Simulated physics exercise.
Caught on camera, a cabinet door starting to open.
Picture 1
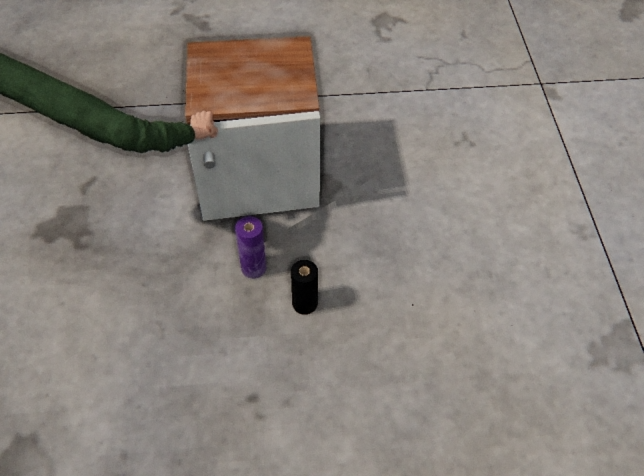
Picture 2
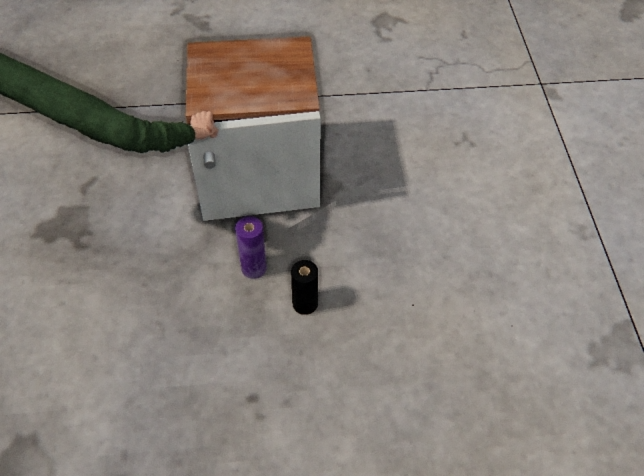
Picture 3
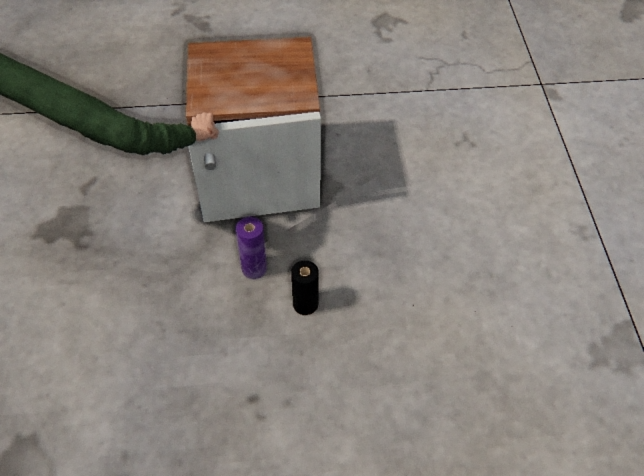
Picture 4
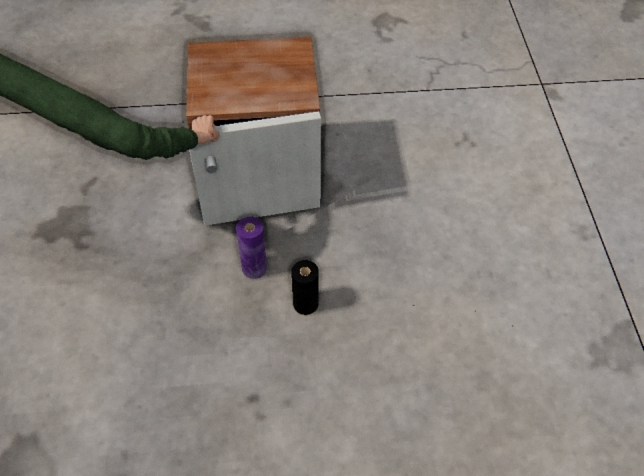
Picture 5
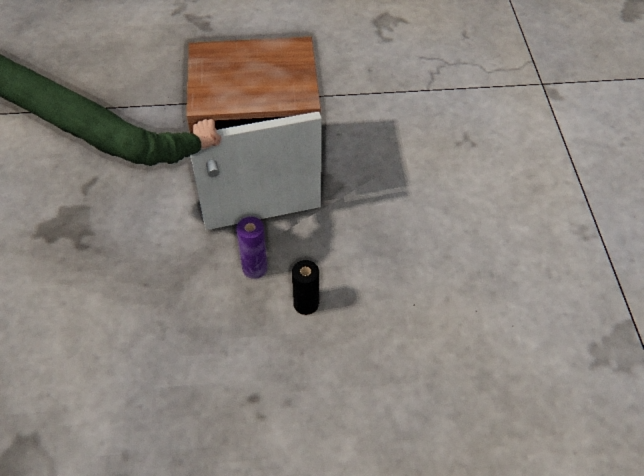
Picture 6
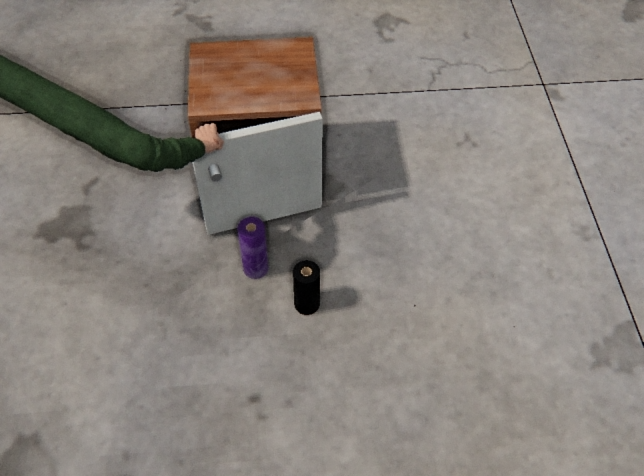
A grey cabinet door swings slightly open as a green-sleeved arm grips its top left corner.
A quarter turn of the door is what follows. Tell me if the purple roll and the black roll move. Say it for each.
Here the purple roll is pushed along; the black roll is pushed along.
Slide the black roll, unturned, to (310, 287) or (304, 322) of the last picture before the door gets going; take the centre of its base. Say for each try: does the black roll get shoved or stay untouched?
Try by try, it gets knocked; escapes contact.
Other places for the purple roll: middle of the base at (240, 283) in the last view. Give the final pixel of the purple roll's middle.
Resting at (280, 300).
Then, 1.54 s on from there, door 57° open; purple roll displaced about its own width near (282, 269); black roll at rest near (307, 288).
Then, 2.04 s on from there, door 71° open; purple roll displaced well along near (308, 278); black roll displaced about its own width near (325, 298).
Then, 2.40 s on from there, door 81° open; purple roll displaced well along near (328, 279); black roll displaced about its own width near (337, 304).
In the end, the purple roll gets knocked, near (345, 278); the black roll gets knocked, near (339, 306).
